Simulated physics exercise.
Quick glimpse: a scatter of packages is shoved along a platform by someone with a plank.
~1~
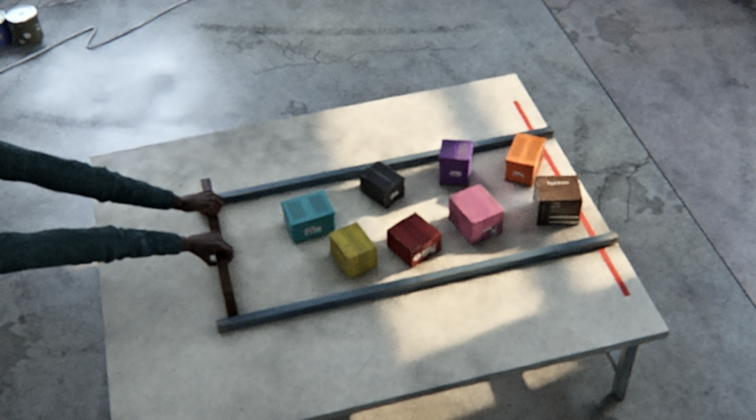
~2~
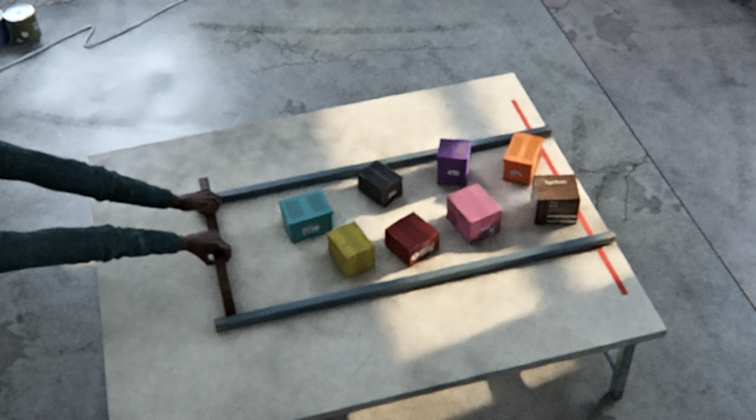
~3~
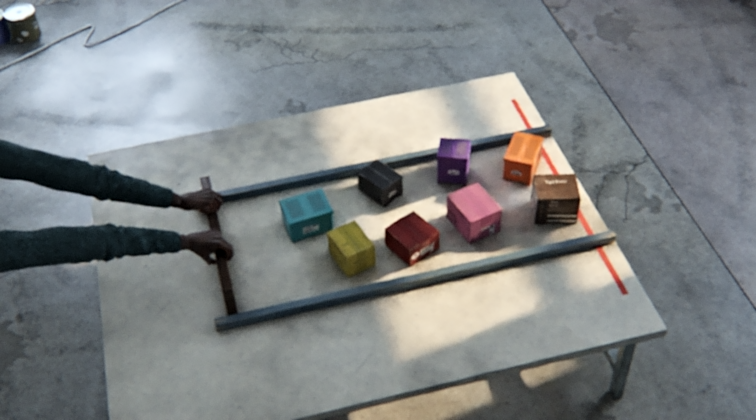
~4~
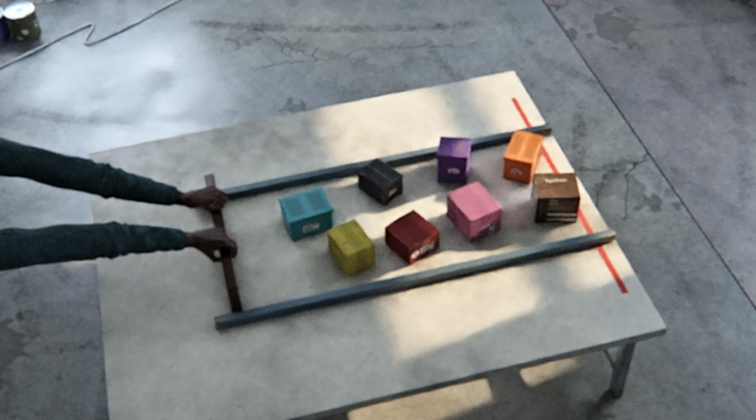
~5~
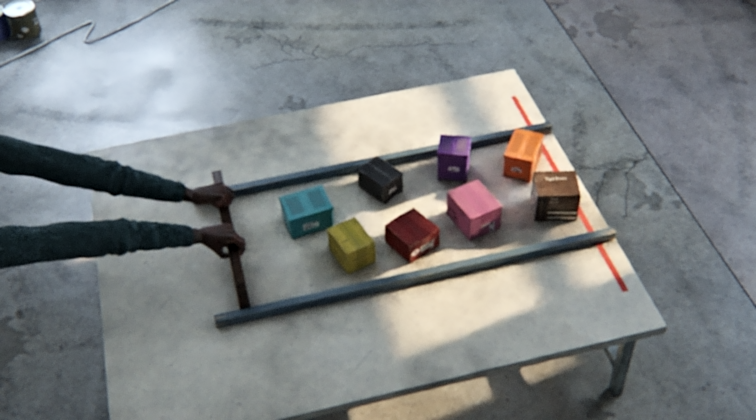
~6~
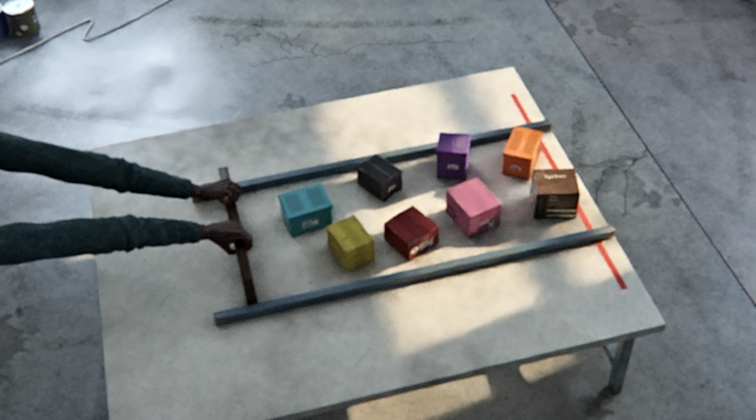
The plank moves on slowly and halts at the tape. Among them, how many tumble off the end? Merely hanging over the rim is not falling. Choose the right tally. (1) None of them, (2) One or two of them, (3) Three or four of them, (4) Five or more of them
Five or more of them.
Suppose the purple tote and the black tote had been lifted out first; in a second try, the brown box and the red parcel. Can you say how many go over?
That gives 5 for the first pair taken away and 5 for the second.
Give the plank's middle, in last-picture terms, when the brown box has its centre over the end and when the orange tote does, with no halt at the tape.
The middle is at (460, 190) when it's the brown box, and at (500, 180) when it's the orange tote.
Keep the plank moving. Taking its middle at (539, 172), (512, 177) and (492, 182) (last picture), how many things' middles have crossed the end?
Respectively, 5, 3 and 1.
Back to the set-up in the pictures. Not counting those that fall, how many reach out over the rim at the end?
So the number is 1.
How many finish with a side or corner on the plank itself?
1 are in contact with it.
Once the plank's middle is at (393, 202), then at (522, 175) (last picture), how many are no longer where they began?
I make it 5 at the first spot and 8 at the other.
Early on, none off yet; brown box at rest near (554, 194); orange tote at rest near (522, 153); purple tote at rest near (453, 156).
A while later, none off yet; brown box travelled about its own width near (587, 185); orange tote travelled a little near (527, 153); purple tote travelled about its own width near (493, 148).
Finally, the number that fall off is five or more; lost, turquoise tote, black tote, red parcel, pink parcel, purple tote, orange tote and brown box.
